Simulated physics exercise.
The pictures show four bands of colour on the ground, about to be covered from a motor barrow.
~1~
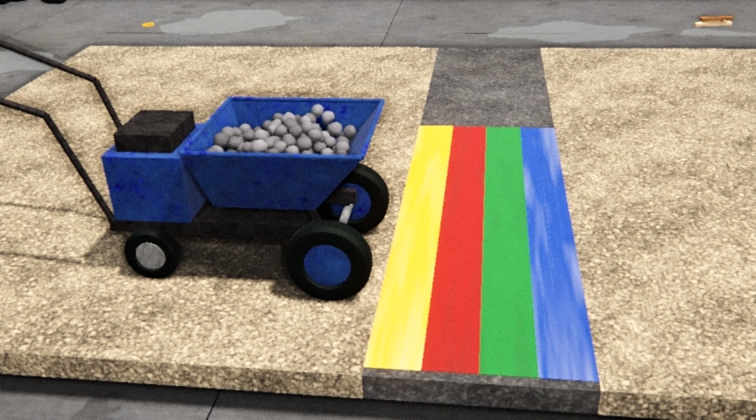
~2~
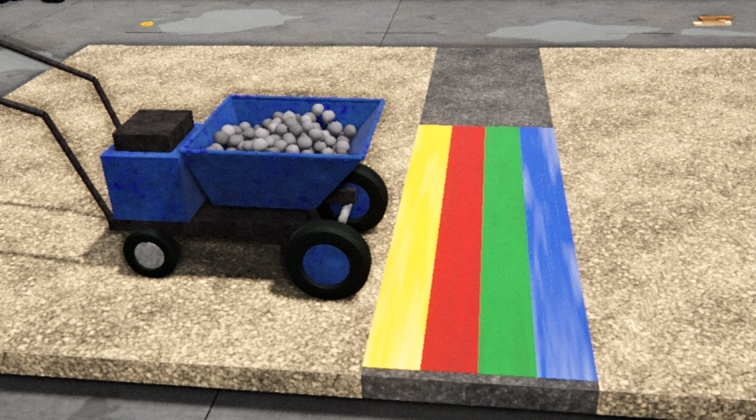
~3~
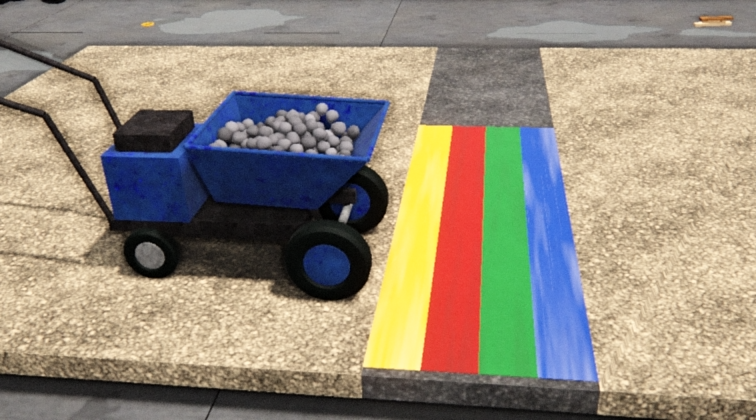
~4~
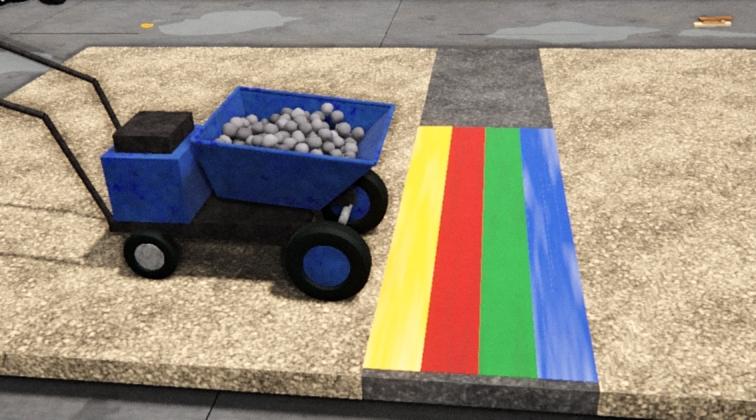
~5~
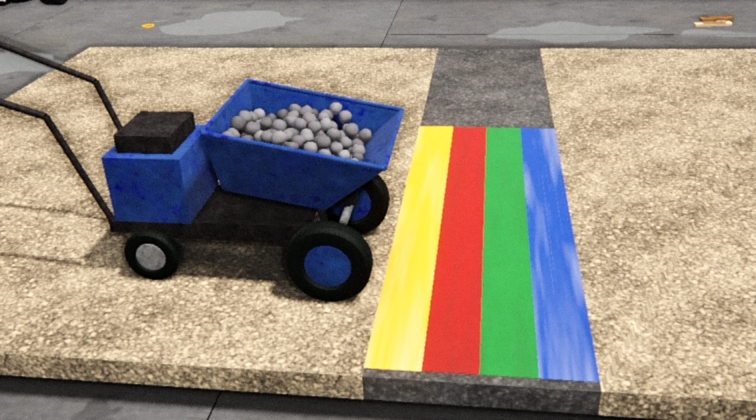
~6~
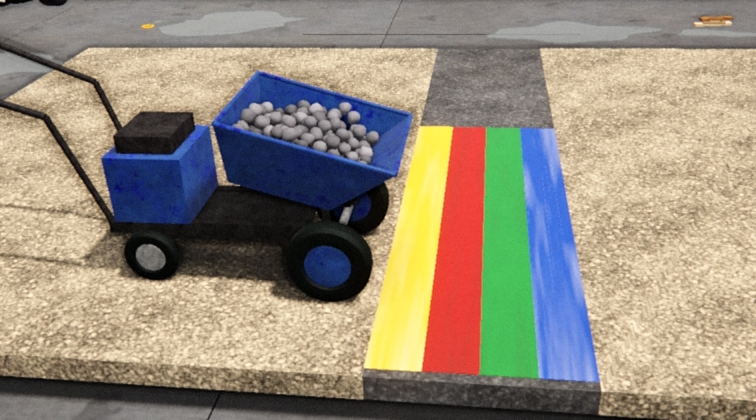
On a pebbly slab beside yellow, red, green and blue stripes, a blue motor barrow's skip of grey balls gradually tilting rightward.
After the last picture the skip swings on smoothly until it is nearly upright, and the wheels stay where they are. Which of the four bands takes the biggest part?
The heap favours the green strip.
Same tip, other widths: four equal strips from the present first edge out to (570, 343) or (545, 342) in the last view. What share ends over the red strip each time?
Roughly 10 per cent, and 0 per cent.
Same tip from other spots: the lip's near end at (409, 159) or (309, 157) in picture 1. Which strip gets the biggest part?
One: The blue one. Two: Red.
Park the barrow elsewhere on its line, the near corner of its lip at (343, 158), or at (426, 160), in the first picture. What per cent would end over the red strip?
About 30 and 0 per cent.
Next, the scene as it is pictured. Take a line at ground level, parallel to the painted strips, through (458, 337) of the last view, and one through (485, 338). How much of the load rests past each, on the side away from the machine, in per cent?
Roughly 70 per cent, and 60 per cent.
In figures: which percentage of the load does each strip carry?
In per cent, yellow strip 0, red strip 15, green strip 35 and blue strip 20.
Soon after the last picture, skip tipped steeply; all in the skip.
A little later, skip tipped right over; about half in the skip; a small part over the red strip; about a quarter over the green strip; a small part over the blue strip.
Later still, skip tipped right over; about a quarter in the skip; a small part over the red strip; about a third over the green strip; about a quarter over the blue strip; a small part off the paint.
At rest, skip tipped right over; about a quarter in the skip; a stray few over the yellow strip; a small part over the red strip; about a third over the green strip; about a quarter over the blue strip; a small part off the paint.
